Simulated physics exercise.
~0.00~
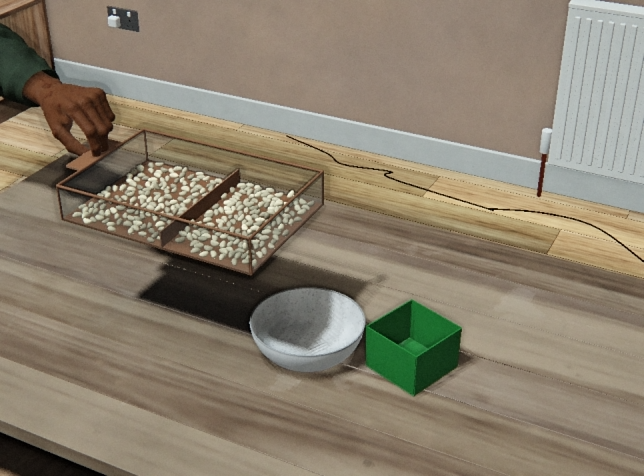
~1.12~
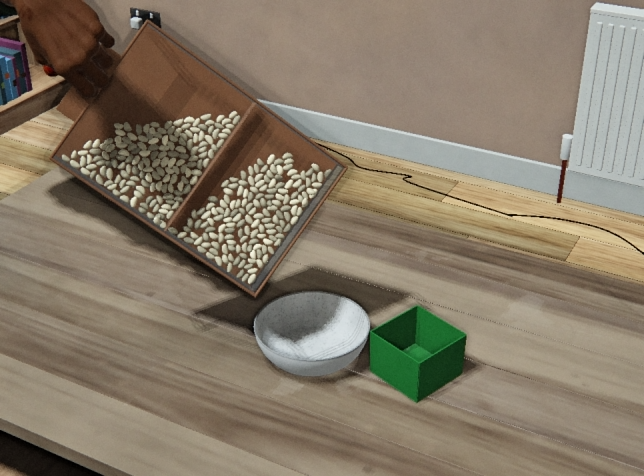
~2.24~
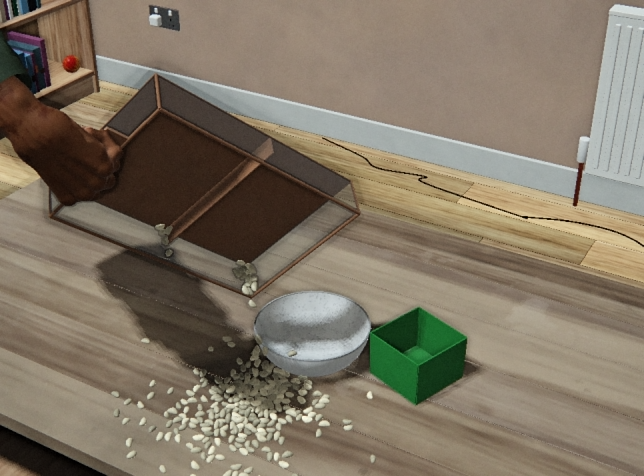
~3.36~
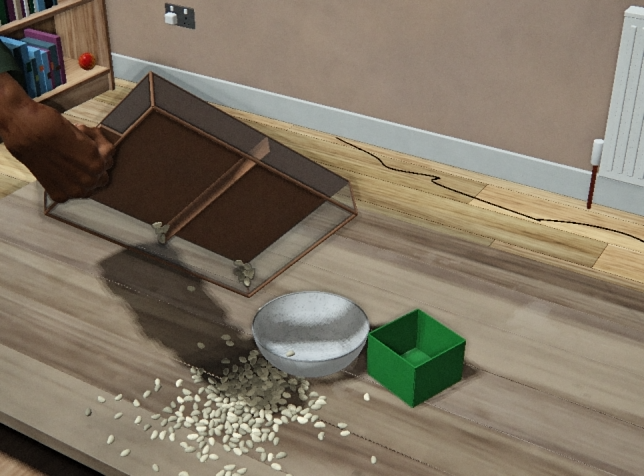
A dark-skinned hand in a green sleeve holds a clear-sided, brown-based drawer tray of white beans, split by a divider, above a wooden table, seen from slightly above. Below sit a white bowl and, to its right, a green tin, with a radiator and a trailing cable behind. The hand tips the tray steeply toward the bowl, and the beans stay inside at first. As it tilts further, they pour out and scatter across the tabletop in front of the bowl. The tray stops tilting, nearly empty, with a few beans clinging to its edge, while most lie spread outside both containers.
